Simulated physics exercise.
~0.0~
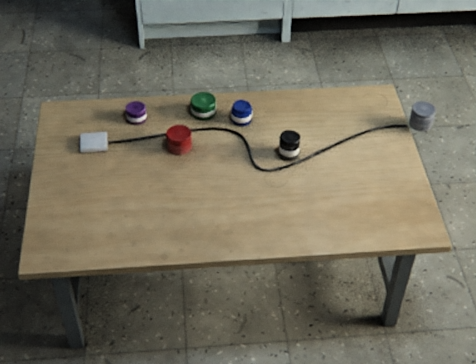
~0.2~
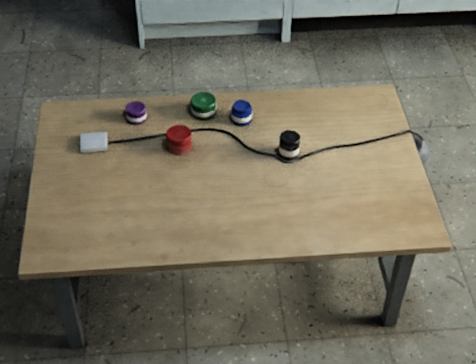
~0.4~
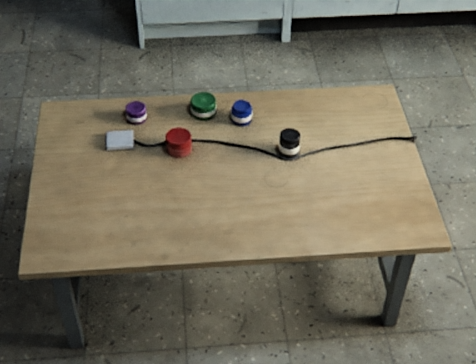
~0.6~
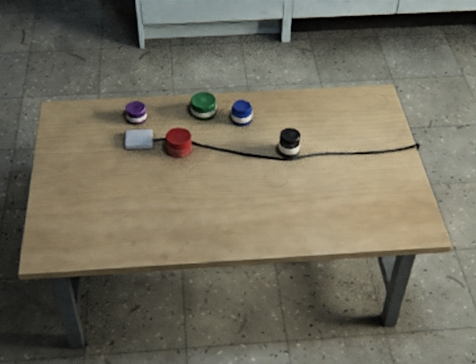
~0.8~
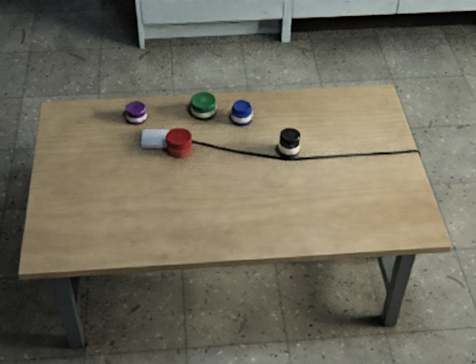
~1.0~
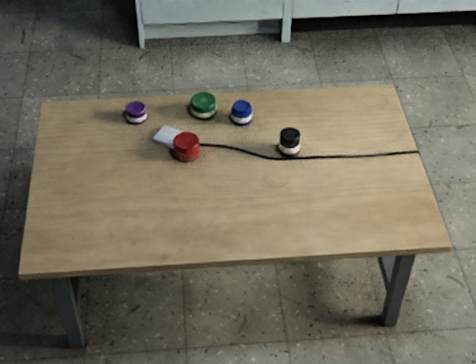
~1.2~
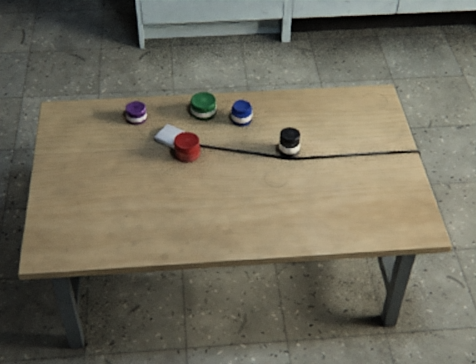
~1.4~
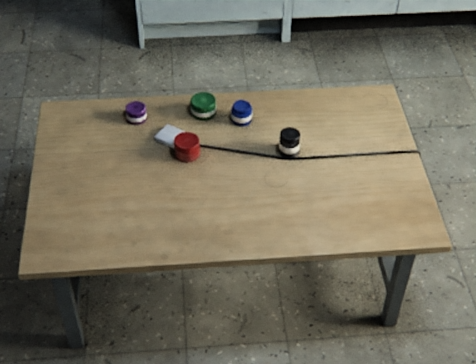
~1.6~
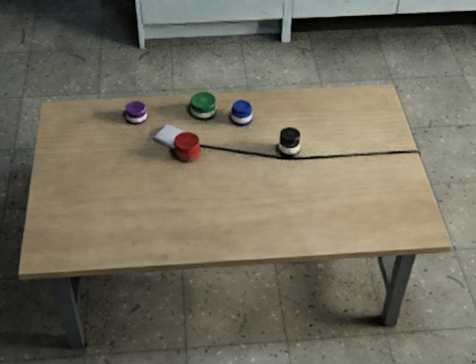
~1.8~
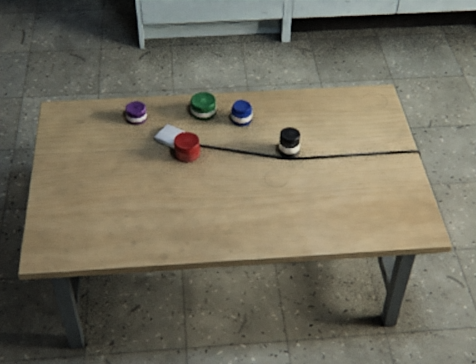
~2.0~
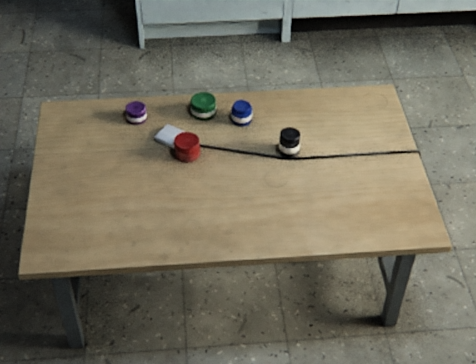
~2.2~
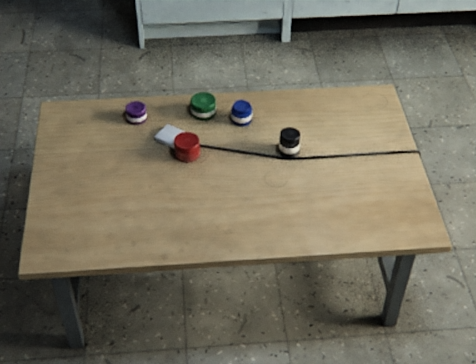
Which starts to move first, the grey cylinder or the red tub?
The grey cylinder moves first, dropping off the right side of the table. The red tub only shifts slightly later, once the white block has been dragged up to it.
